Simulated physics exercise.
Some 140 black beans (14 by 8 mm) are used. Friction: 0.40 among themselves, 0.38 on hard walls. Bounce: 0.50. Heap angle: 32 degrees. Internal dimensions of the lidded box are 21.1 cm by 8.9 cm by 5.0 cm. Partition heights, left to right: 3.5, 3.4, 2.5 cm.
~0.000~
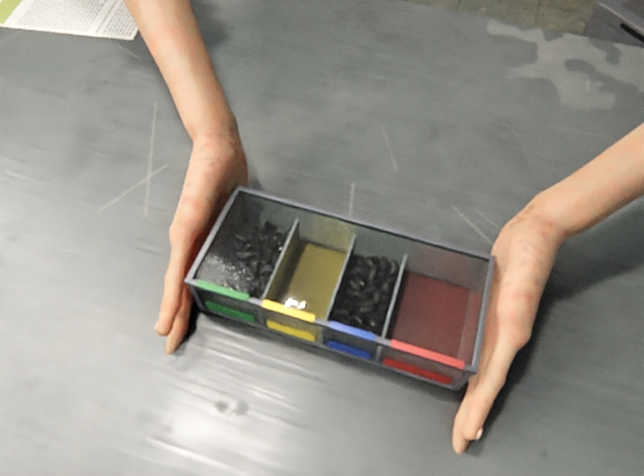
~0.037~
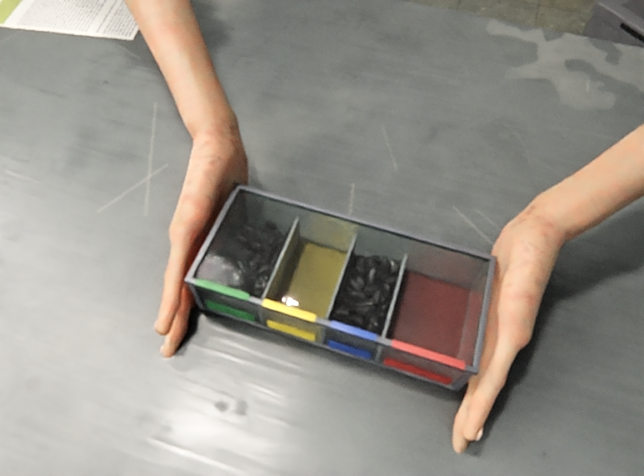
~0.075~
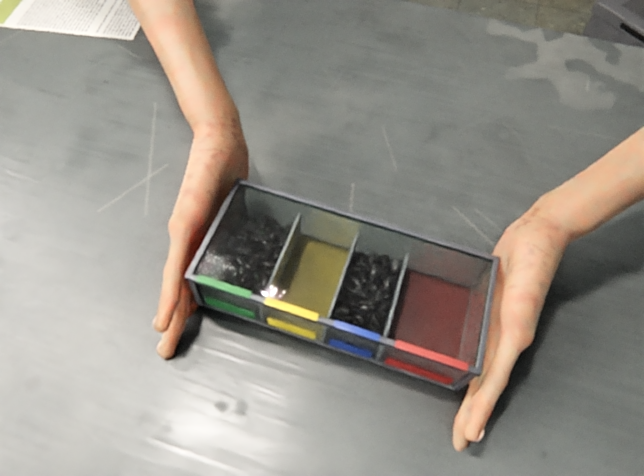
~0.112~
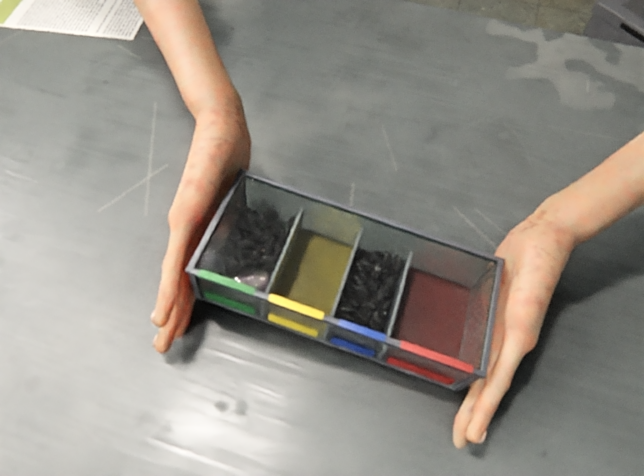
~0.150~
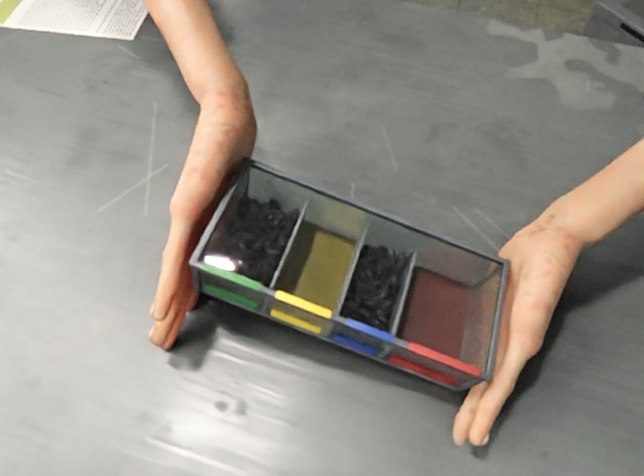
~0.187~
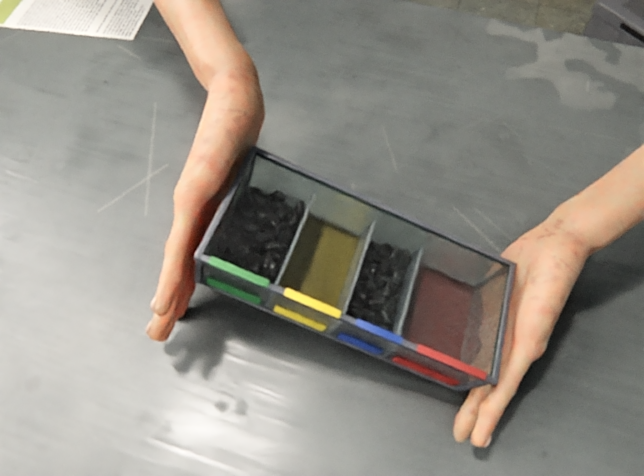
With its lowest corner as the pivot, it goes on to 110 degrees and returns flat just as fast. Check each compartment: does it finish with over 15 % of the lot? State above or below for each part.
Red: Above. Blue: Below. Green: Above. Yellow: Below.
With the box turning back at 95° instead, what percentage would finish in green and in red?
Green: 45, red: 40 (per cent).
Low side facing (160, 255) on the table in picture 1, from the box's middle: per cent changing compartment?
About 30 per cent.
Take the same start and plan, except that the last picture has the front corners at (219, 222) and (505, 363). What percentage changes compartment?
That would be some 60 in a hundred.
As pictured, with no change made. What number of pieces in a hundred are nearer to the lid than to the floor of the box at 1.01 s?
I'd put it at some 80 percent.
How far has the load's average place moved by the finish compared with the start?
I'd say close to 7.0 cm in total.
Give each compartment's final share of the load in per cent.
The red one gets 65, the blue one 0, the green one 25 and the yellow one 5.
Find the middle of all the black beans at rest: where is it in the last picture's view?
Close to pixel (422, 336).
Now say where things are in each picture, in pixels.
Box tilt 0 degrees, front corners at (192, 280) and (472, 367); blue 40 %, green 60 %, in the first frame.
Box tilt 1 degrees, front corners at (192, 279) and (472, 367), in the second frame.
Box tilt 3 degrees, front corners at (193, 275) and (475, 369), in the third frame.
Box tilt 7 degrees, front corners at (194, 269) and (480, 371), lowest corner right front, in the fourth frame.
Box tilt 11 degrees, front corners at (197, 262) and (486, 374), lowest corner right front, in the fifth frame.
Box tilt 16 degrees, front corners at (203, 255) and (491, 378), lowest corner right front; blue 40 %, green 60 %. Its pace works out near 125 degrees a second, in the sixth frame.
After 1.01 s, tilt 110 degrees; red 35 %, blue 15 %, green 45 %, yellow 5 %.
After 1.55 s, tilt 50 degrees; red 65 %, green 30 %, yellow 5 %.
After 2.16 s, tilt 0 degrees; red 65 %, green 25 %, yellow 5 %.
In the end, at 2.6 s, red 65 %, blue 0 %, green 25 %, yellow 5 %.
